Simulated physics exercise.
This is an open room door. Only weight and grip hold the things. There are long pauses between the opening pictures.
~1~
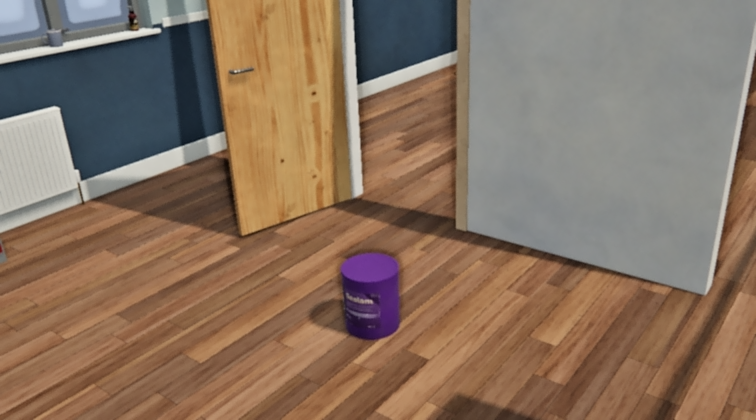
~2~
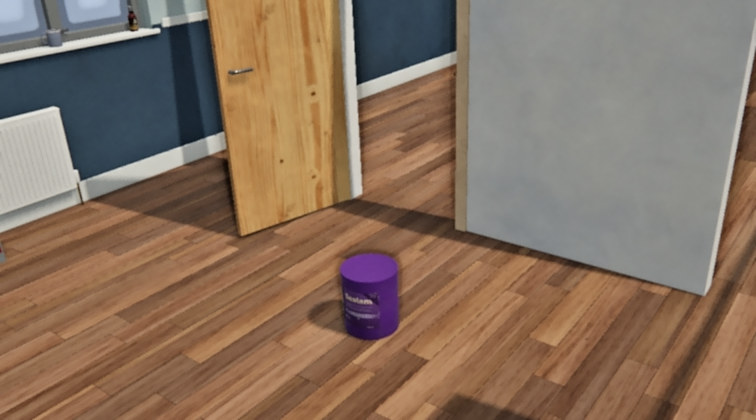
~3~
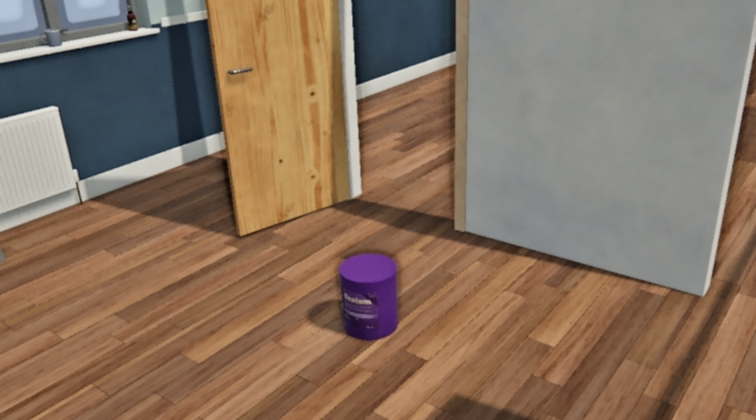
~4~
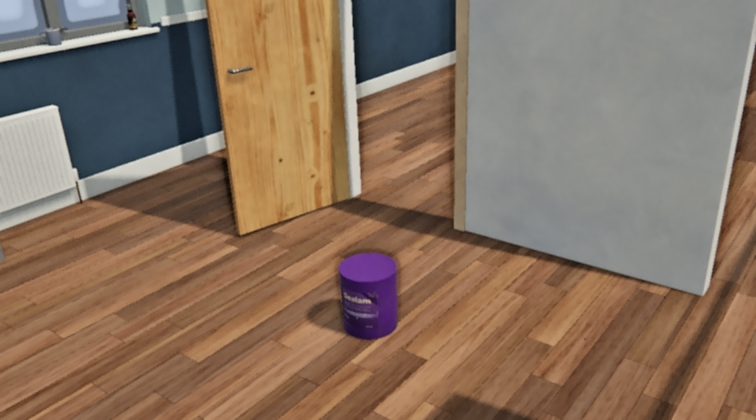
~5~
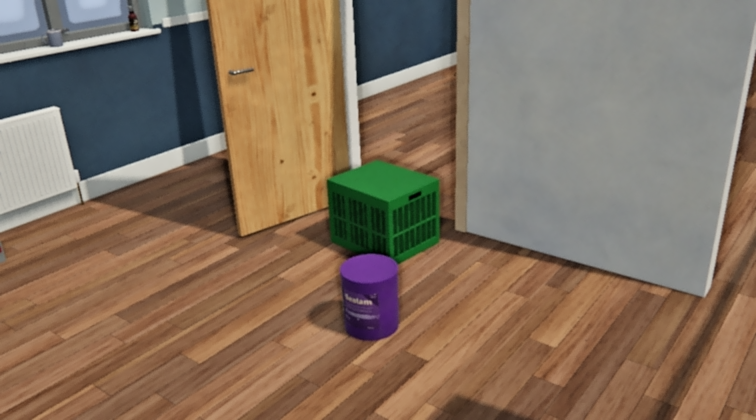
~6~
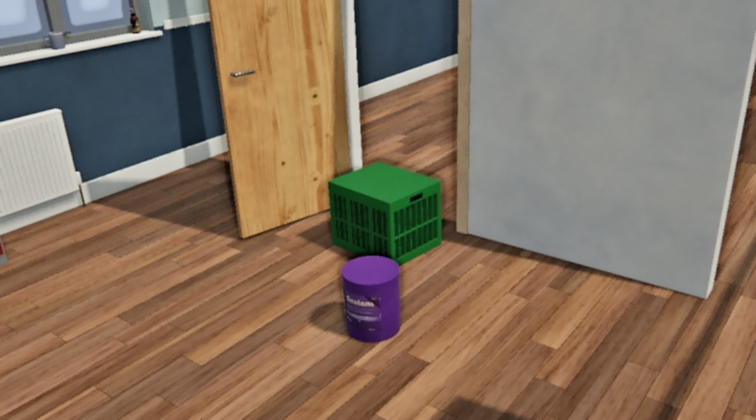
In a room with a wooden floor and a wide-open door, a purple pail stood still, and then a green crate appeared behind it near the doorway; nothing else noticeably moved.
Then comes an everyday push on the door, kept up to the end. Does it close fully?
In the end the door is blocked.
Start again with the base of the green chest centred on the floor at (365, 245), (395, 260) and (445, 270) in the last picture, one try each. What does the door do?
First, it jams; second, it is blocked; third, it shuts.
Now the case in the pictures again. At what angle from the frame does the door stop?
About 60°.
Then, 0.50 s past the last view, door 87° open.
Then, 0.70 s past the last view, door 71° open.
Finally, door 61° open; both still in place. Final places as the last picture's camera would see them, green chest near (387, 213).
